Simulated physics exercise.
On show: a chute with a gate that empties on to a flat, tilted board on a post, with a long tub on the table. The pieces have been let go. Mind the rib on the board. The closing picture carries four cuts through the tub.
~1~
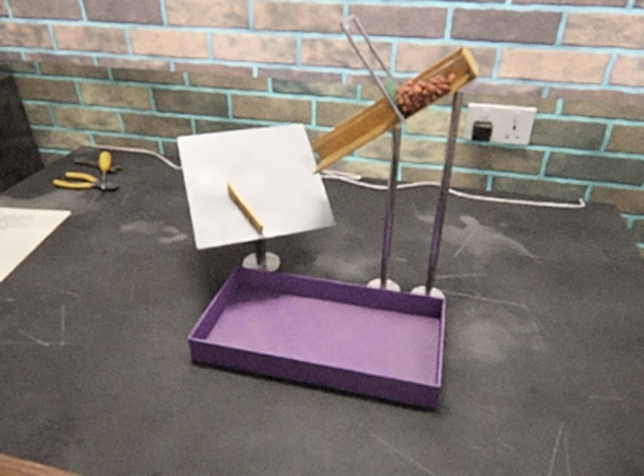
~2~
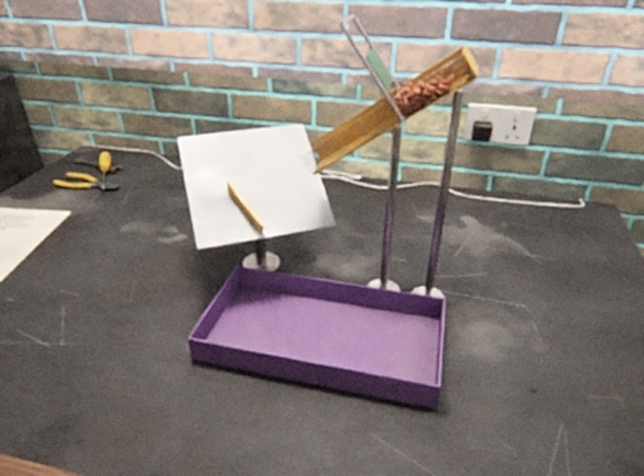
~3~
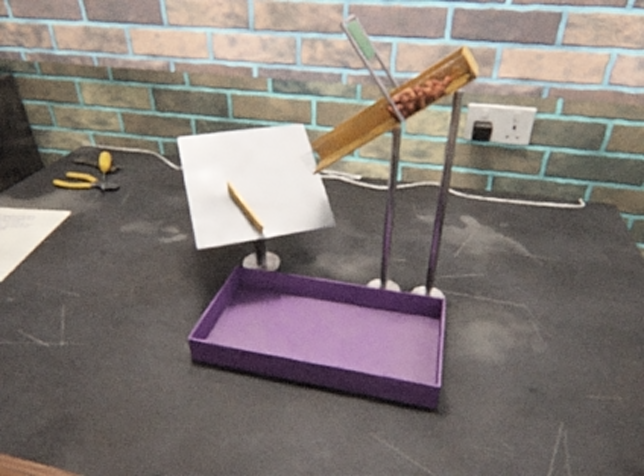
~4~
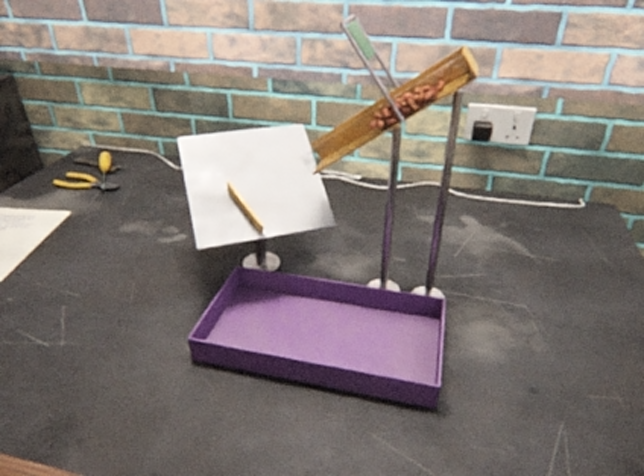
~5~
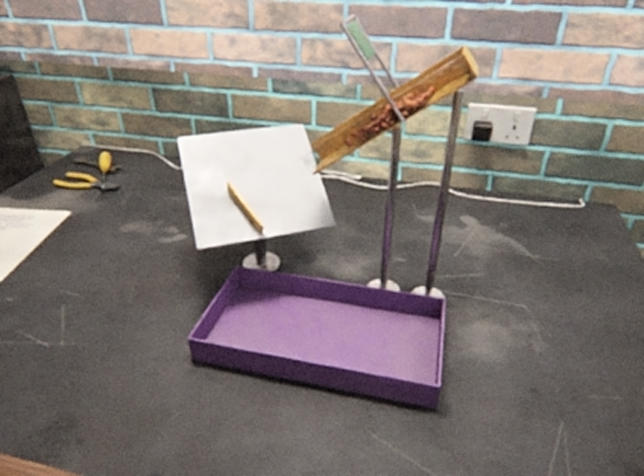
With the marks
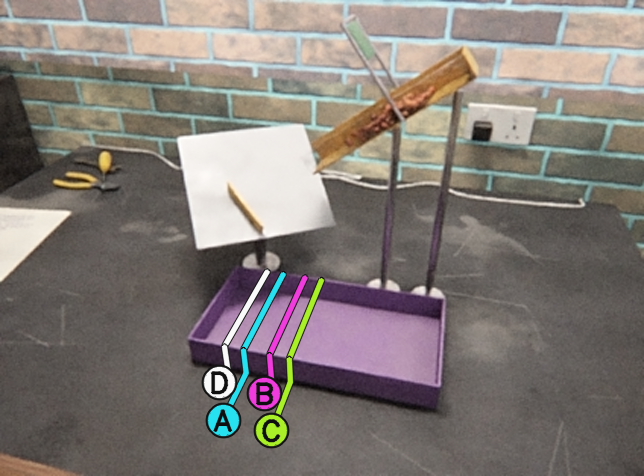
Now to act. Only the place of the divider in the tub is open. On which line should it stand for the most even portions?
I would pick line B.
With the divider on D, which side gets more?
More lands on the right.
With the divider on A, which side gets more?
The right side.
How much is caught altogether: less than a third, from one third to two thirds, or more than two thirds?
It is more than two thirds.
On the marked copy, line A crosses the front rim at (243, 349); line B crosses the front rim at (269, 354); line C crosses the front rim at (289, 357); line D crosses the front rim at (224, 345).
With A, of what is caught, about a tenth on the left of the divider, almost all on the right.
With B, of what is caught, roughly two thirds on the left of the divider, roughly a third on the right.
With C, of what is caught, almost all on the left of the divider, about a tenth on the right.
With D, of what is caught, just a few on the left of the divider, almost all on the right.
